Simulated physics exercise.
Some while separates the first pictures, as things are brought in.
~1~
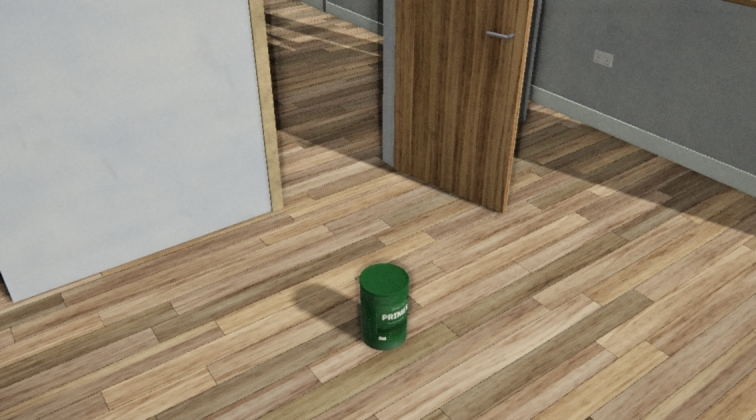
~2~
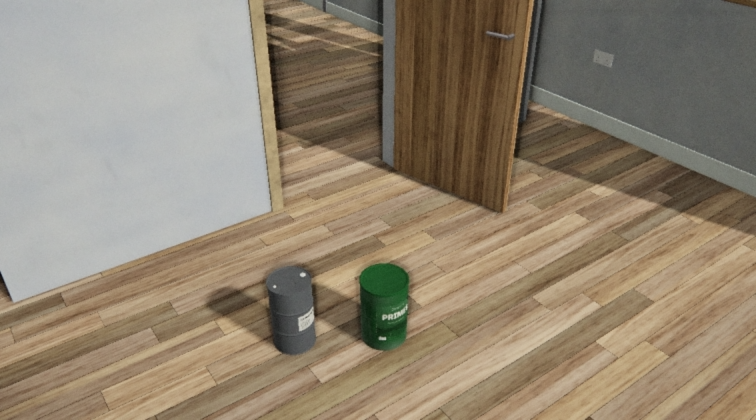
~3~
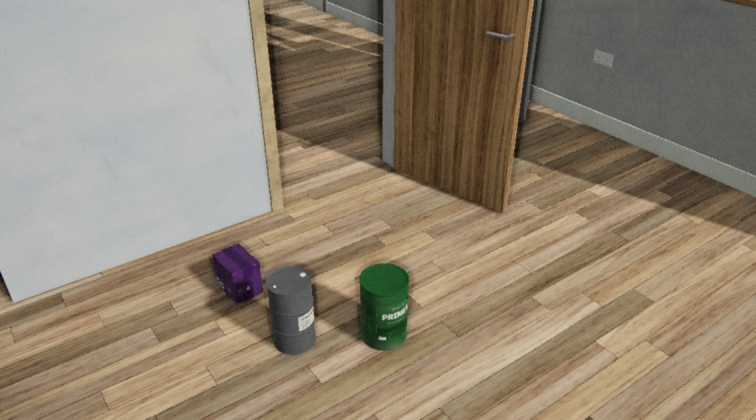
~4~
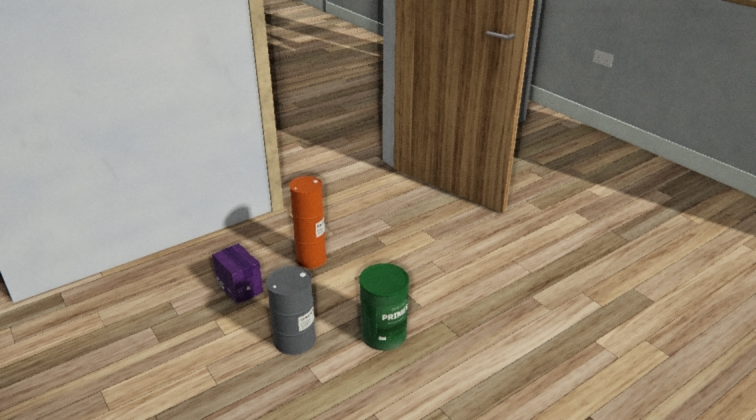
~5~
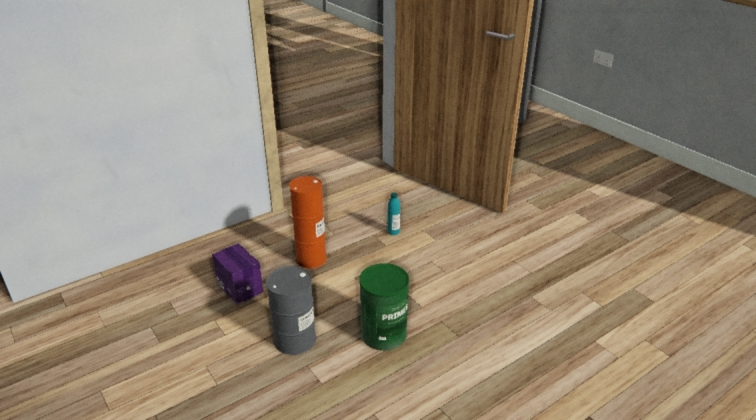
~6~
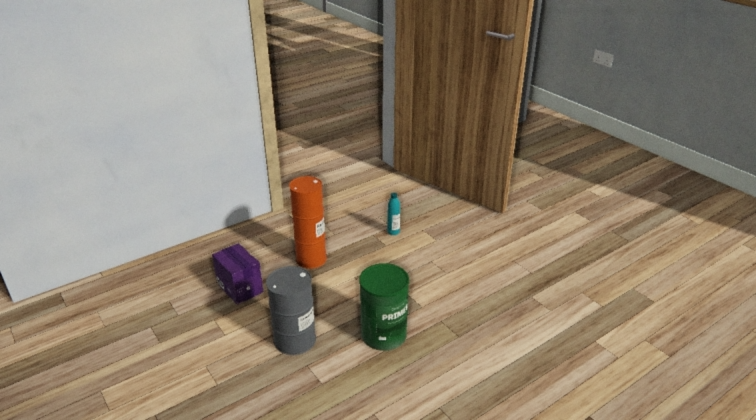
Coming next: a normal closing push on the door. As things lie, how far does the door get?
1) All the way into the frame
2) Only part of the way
1, all the way into the frame.
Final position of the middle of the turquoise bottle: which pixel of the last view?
End position, last frame: About (308, 175).
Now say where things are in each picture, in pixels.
Door wide open and still, in the first frame.
Door wide open and still, in the second frame.
Door wide open and still; grey canister (292, 311); green pail (384, 307), in the third frame.
Door wide open and still; orange canister (309, 223); purple parcel (238, 273), in the fourth frame.
Door wide open and still; grey canister (292, 311); green pail (384, 307), in the fifth frame.
Door wide open and still; turquoise bottle (394, 213); orange canister (309, 223), in the sixth frame.
Then, 1.70 s after the last picture, open by 39°; turquoise bottle slid well along near (354, 212).
Then, 2.40 s after the last picture, open by 5°; turquoise bottle slid well along near (289, 190).
At rest, open by 0°; tipped over on the floor, turquoise bottle; the other 4 in place. Seen from the same camera at the end, turquoise bottle near (308, 175).
